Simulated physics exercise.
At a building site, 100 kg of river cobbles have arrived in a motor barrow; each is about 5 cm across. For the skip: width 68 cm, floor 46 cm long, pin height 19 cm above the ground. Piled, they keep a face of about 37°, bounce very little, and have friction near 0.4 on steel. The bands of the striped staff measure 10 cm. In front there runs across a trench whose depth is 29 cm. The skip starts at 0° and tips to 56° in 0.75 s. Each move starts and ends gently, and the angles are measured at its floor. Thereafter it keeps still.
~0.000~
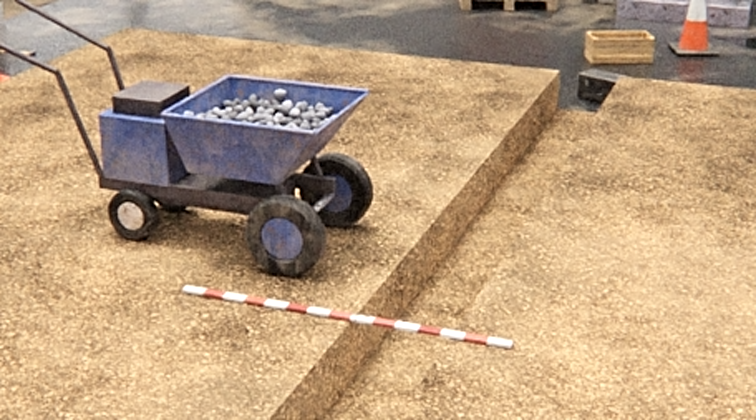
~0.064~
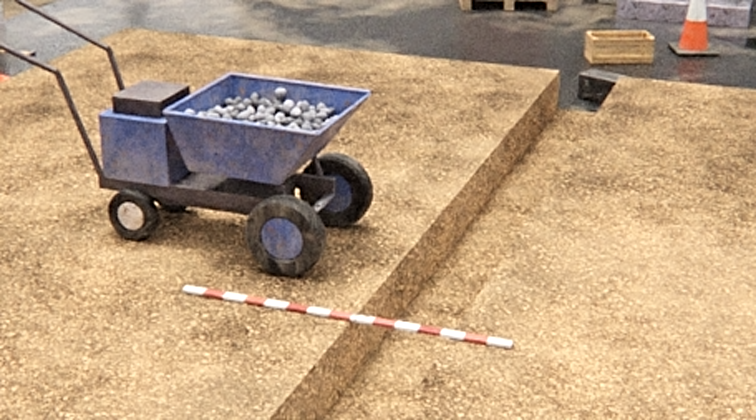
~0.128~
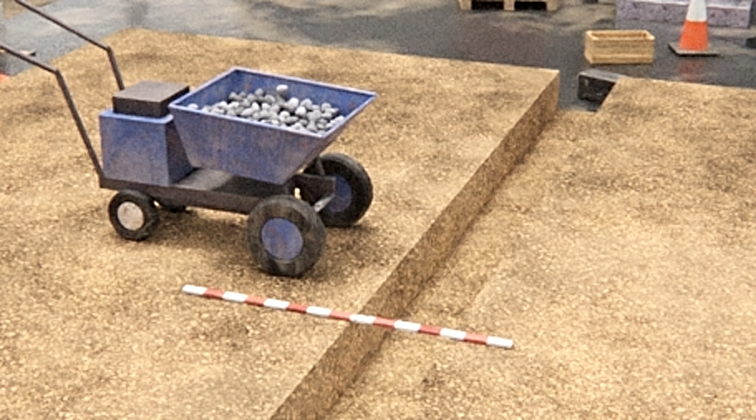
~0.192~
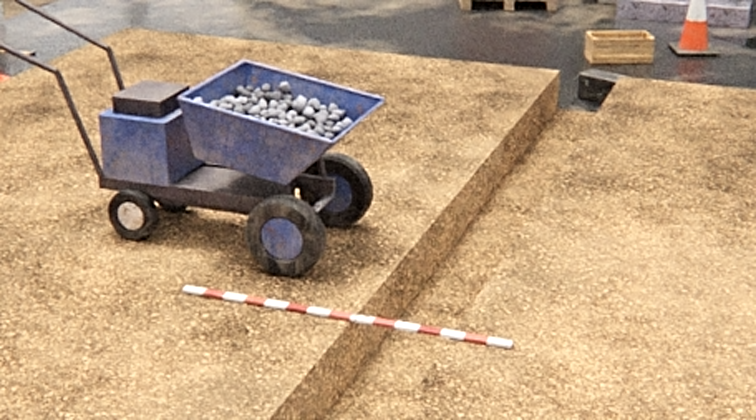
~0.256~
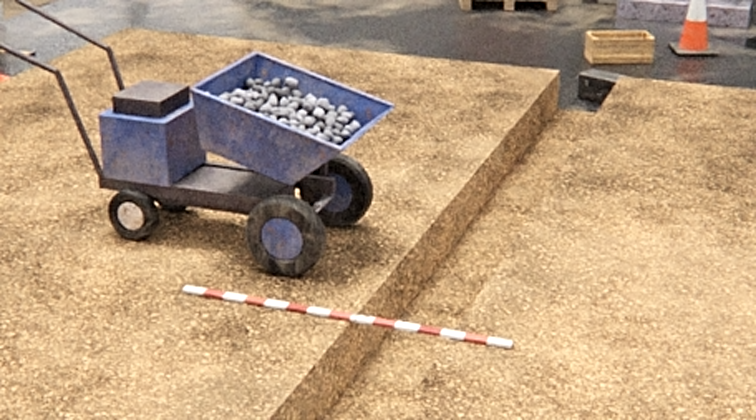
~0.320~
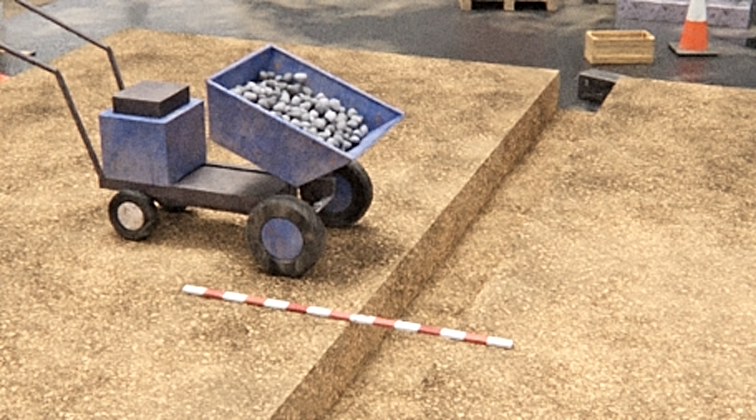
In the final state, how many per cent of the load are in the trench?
About 41 per cent are in the trench in the final state.
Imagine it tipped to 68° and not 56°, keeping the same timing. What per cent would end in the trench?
It would be near 90 per cent.
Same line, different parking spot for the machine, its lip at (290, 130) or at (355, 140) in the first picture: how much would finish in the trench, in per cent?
The first start gives about 40 per cent, the second about 20.
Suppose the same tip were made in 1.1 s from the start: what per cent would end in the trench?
Roughly 35 per cent would.
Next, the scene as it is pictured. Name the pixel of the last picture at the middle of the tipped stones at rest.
(460, 323).
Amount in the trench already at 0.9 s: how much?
By that point it's something like 5 in a hundred.
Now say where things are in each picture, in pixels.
In the first picture, the skip is at 0°, its lip at (314, 133); the top of the load is at (277, 108).
The second picture shows lip at (316, 134), floor tilted 1°, highest stones at (273, 107); the stones move at 0.3 m/s on average.
The third picture shows lip at (322, 137), floor tilted 4°, highest stones at (275, 104); the stones move at 0.5 m/s on average.
The fourth picture shows lip at (331, 143), floor tilted 9°, highest stones at (258, 97); the stones move at 0.7 m/s on average.
The fifth picture shows lip at (342, 150), floor tilted 15°, highest stones at (263, 89); the stones move at 0.8 m/s on average.
In the sixth picture, the skip is at 22°, its lip at (353, 160); the top of the load is at (268, 82); the stones move at 0.9 m/s on average.
After 0.6 s the floor is at 47°; 100 % in the skip; the foremost stones are at (369, 179).
After 0.9 s the floor is at 56°; 97 % in the skip, 3 % in the trench; the foremost stones are at (441, 221).
After 1.2 s the floor is at 56°; 70 % in the skip, 27 % in the trench, 3 % past the trench; the foremost stones are at (525, 272).
After 3.2 s the floor is at 56°; 56 % in the skip, 41 % in the trench, 3 % past the trench; the foremost stones are at (595, 274).
